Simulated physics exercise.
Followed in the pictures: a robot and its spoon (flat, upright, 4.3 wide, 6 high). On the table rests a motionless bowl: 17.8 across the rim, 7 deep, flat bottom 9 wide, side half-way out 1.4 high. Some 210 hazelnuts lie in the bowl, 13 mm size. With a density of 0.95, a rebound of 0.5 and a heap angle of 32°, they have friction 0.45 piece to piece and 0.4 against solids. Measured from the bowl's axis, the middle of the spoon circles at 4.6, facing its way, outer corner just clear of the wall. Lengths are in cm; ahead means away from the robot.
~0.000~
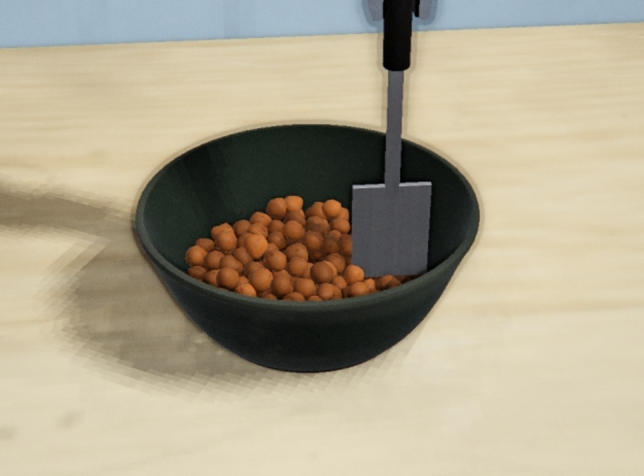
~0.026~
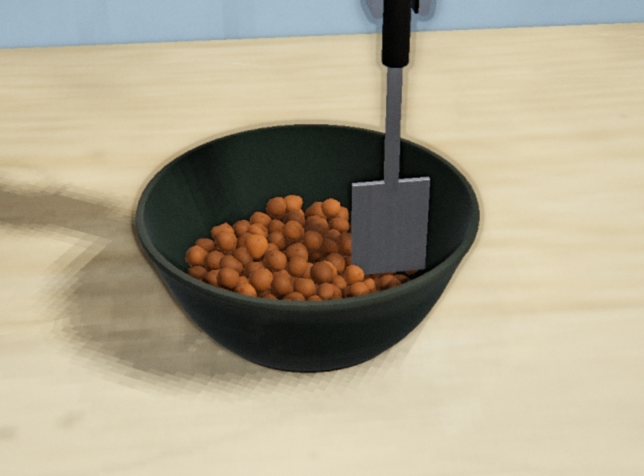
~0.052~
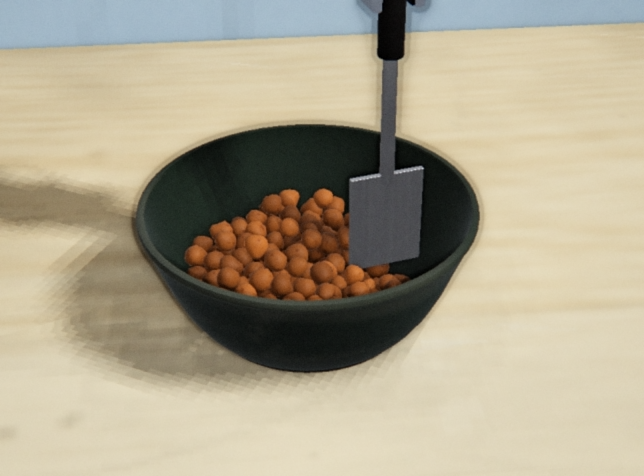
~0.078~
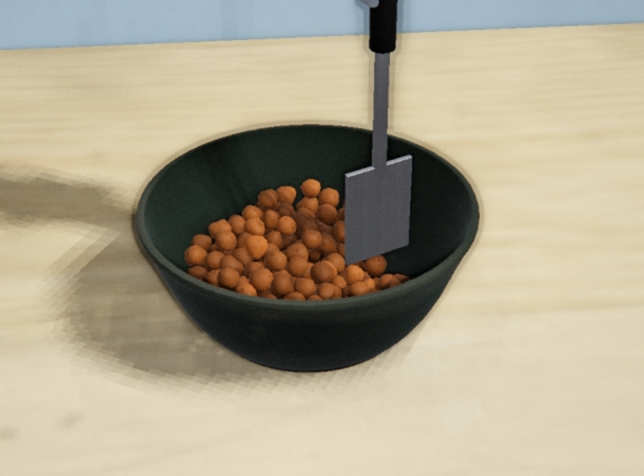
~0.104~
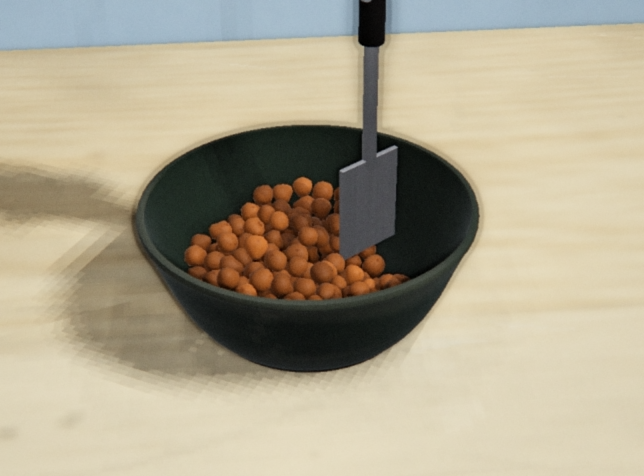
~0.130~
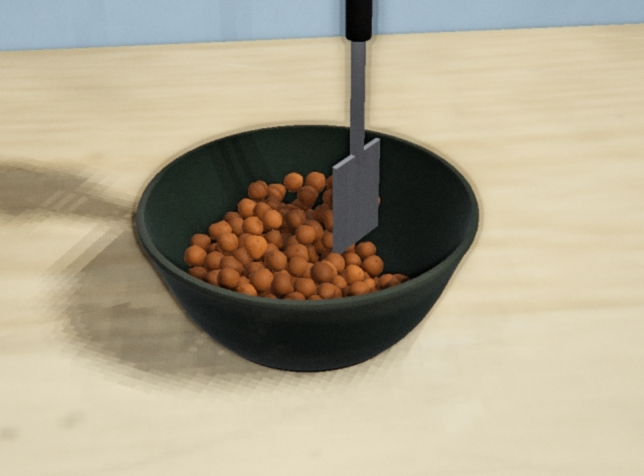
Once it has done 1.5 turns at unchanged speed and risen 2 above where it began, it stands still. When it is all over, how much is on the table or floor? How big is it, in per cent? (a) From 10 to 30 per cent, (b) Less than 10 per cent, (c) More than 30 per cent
Less than 10 per cent.
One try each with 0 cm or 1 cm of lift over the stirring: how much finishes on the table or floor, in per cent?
Some 5 and some 0 per cent.
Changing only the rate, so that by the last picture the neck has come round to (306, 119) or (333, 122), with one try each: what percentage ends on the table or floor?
Roughly 15 per cent on the first try and 5 per cent on the second.
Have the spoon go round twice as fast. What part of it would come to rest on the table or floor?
In that case, close to 20 in a hundred.
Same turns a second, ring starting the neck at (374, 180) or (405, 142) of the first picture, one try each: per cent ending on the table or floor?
Roughly 0 and 0 per cent.
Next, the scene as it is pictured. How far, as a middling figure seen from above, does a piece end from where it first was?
5 cm.
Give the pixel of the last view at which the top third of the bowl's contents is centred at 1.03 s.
Centre, approx.: (302, 214).
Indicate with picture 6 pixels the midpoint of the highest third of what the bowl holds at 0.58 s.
Centre estimate: Approx. (317, 298) px.
By 0.58 s, 241° round, highest piece 8 above the table; 214 in the bowl.
By 1.03 s, 75° round, highest piece 7 above the table; 214 in the bowl.
By 1.45 s, 180° round, highest piece 6 above the table; 214 in the bowl.
By 2.15 s, 180° round, highest piece 6 above the table; 214 in the bowl.
Final count, 214 in the bowl. That is 0 % on the table or floor.
